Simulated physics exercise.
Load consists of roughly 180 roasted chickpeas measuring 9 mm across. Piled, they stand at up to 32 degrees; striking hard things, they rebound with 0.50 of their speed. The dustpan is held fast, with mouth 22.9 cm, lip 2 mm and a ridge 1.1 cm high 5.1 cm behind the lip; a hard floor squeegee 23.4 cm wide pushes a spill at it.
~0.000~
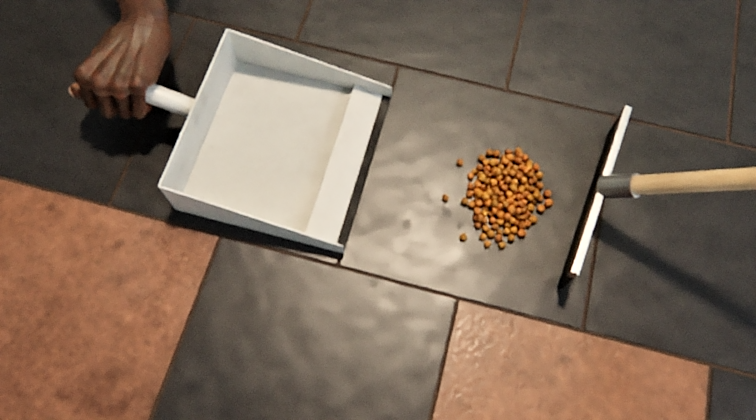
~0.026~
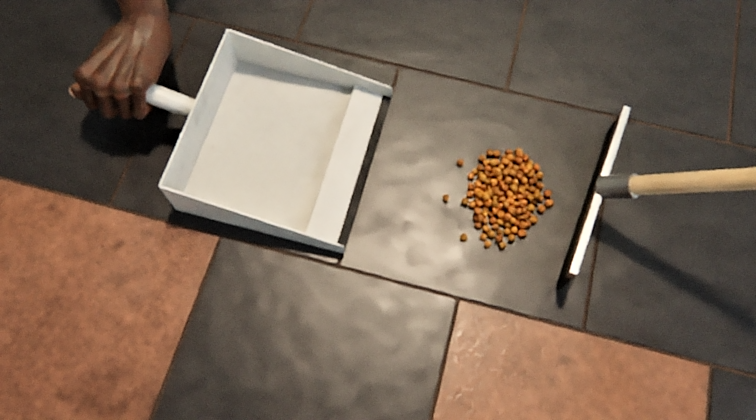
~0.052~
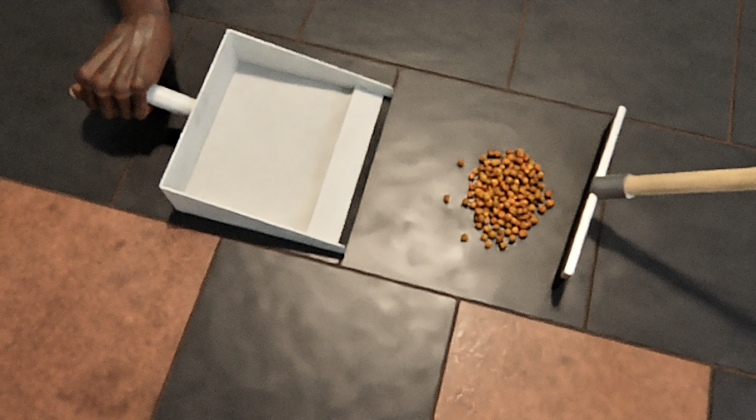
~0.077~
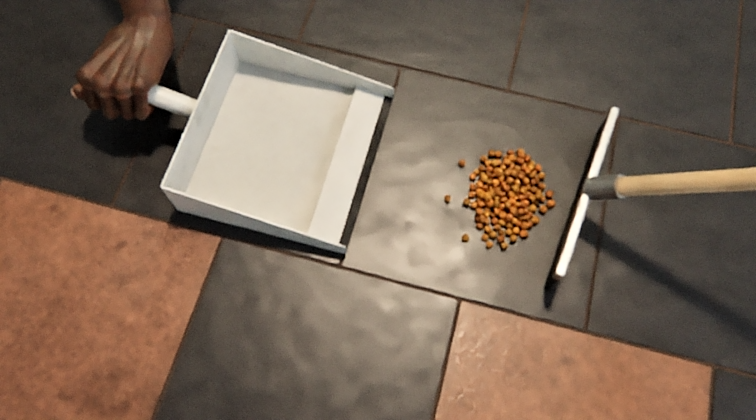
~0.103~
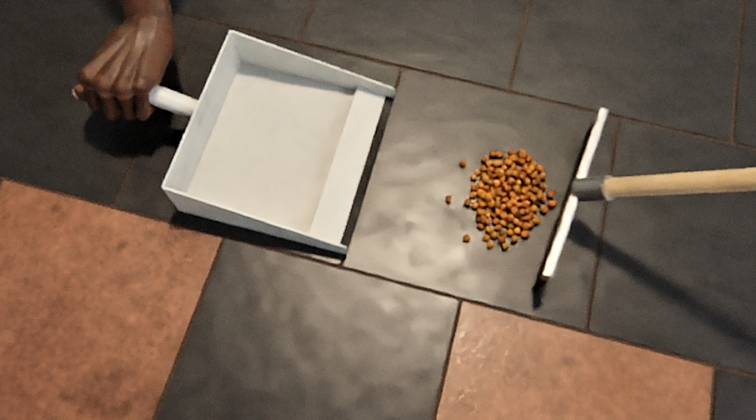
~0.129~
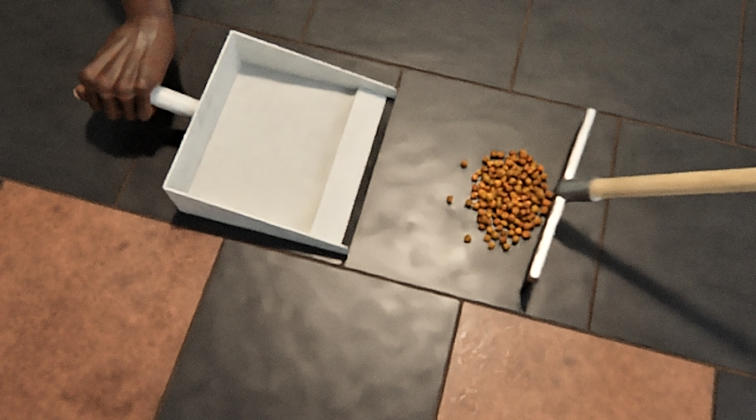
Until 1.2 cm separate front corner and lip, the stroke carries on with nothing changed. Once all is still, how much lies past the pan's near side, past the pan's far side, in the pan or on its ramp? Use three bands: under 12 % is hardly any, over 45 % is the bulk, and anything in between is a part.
Past the pan's near side: Hardly any, past the pan's far side: Hardly any, in the pan or on its ramp: A part.
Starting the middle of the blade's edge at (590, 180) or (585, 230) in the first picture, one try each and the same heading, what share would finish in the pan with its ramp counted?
About 35 and 20 per cent.
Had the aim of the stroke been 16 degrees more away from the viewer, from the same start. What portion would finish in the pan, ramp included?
40 %.
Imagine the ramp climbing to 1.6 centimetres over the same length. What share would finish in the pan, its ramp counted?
With that ramp, near 25 per cent.
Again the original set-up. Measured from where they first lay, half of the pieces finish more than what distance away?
Roughly 18 centimetres.
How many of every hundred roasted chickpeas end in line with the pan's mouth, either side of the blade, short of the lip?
About 65 per cent.
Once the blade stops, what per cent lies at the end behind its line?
Around 5 in a hundred.
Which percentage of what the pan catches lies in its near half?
Something like 70 in a hundred.
After 0.30 s, middle of the blade 12 cm from the lip; 0 % over the lip, far side 0 %, near side 0 %.
Then, at 0.41 s, middle of the blade 6 cm from the lip; 0 % over the lip, far side 0 %, near side 0 %.
After 0.66 s, middle of the blade 3 cm from the lip; 30 % over the lip, far side 5 %, near side 0 %.
At rest (1.4 s), near side 0 %, far side 5 %, pan 30 %, in front of the lip or behind the blade 65 %.
